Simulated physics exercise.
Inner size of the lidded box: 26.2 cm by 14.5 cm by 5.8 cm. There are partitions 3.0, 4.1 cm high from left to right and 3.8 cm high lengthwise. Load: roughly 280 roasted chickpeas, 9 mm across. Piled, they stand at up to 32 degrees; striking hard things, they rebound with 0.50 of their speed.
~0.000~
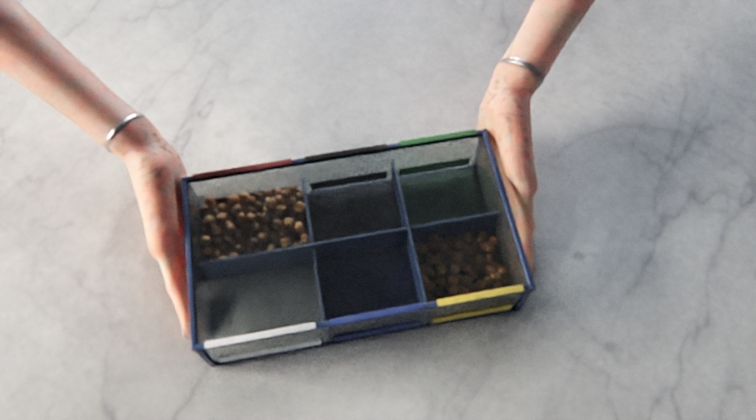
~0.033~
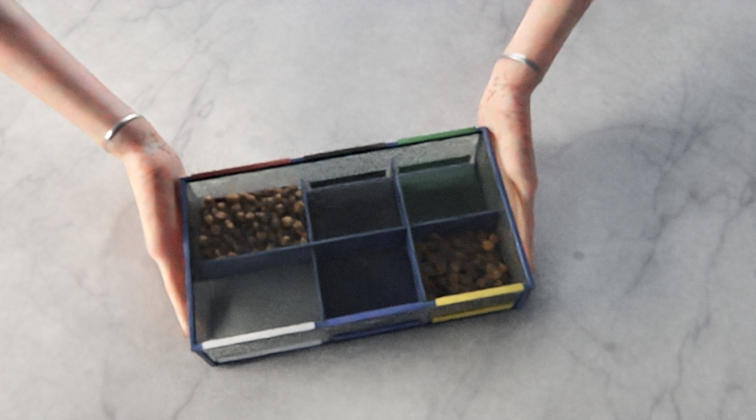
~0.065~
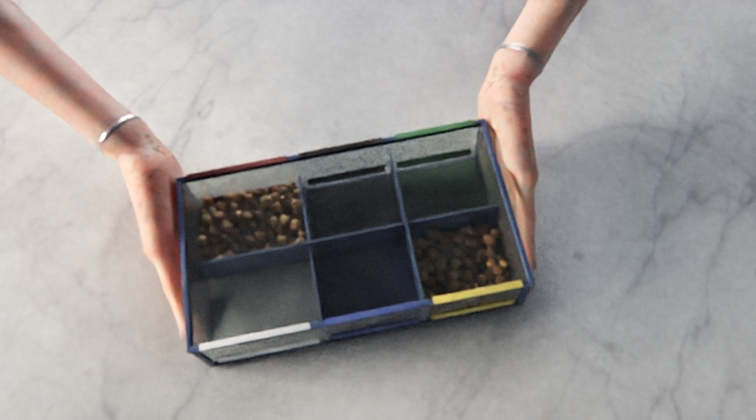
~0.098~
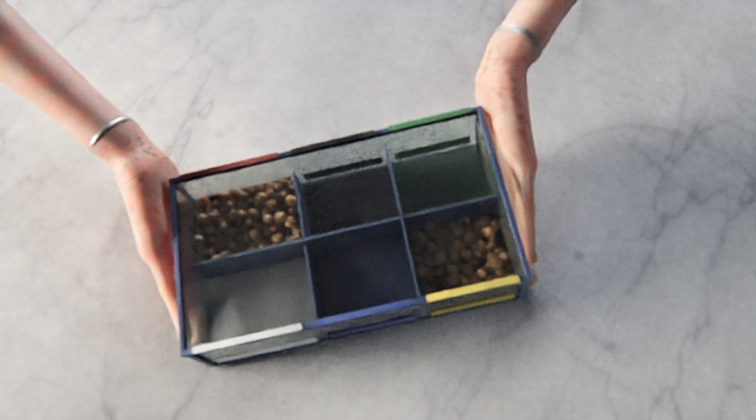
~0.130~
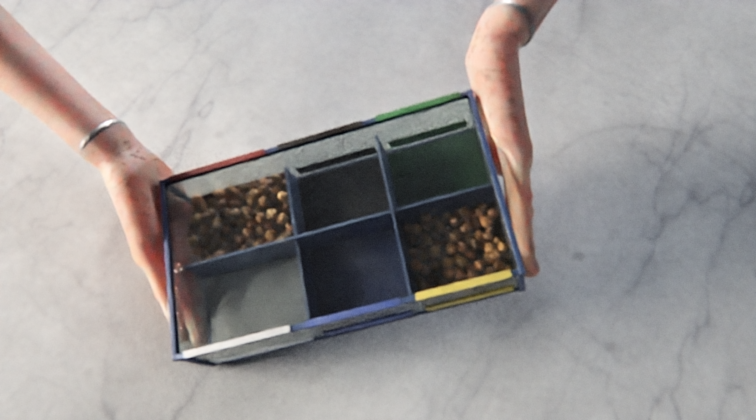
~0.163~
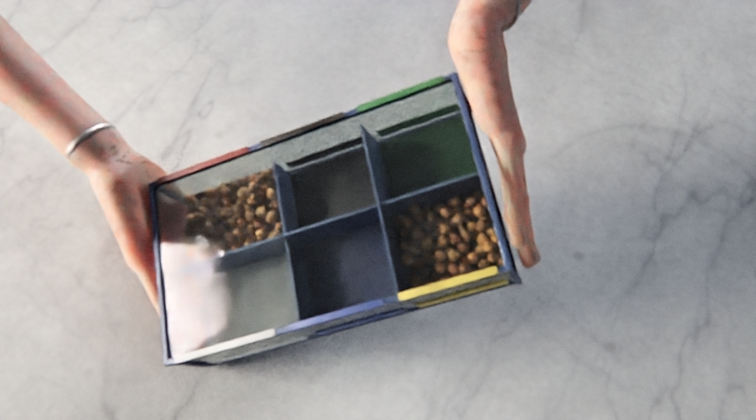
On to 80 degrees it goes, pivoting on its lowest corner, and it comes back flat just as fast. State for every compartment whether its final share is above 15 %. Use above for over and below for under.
Verdicts: Red above, blue below, green below, yellow above, white below, black below.
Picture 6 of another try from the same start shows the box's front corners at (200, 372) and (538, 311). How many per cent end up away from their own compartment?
It would be near 35 per cent.
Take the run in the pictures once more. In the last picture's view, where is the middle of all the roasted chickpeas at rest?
I'd say roughly (246, 252).
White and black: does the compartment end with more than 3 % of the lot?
With white that holds, while with black that fails.
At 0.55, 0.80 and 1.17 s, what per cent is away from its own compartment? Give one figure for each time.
Roughly 5, 15, 15.
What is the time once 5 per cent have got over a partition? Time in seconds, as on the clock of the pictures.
Around 0.55 seconds.
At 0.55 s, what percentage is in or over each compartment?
Red 70 %, blue 5 %, green 0 %, yellow 25 %, white 0 %, black 0 %.
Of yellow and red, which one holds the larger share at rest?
The red compartment.
Then, at 0.55 s, tilt 78 degrees; red 70 %, blue 5 %, yellow 25 %.
After 0.80 s, tilt 32 degrees; red 65 %, blue 5 %, yellow 20 %, white 10 %.
Then, at 1.17 s, tilt 0 degrees; red 65 %, blue 5 %, yellow 20 %, white 10 %.
At rest (1.6 s), red 65 %, blue 5 %, green 0 %, yellow 20 %, white 10 %, black 0 %.
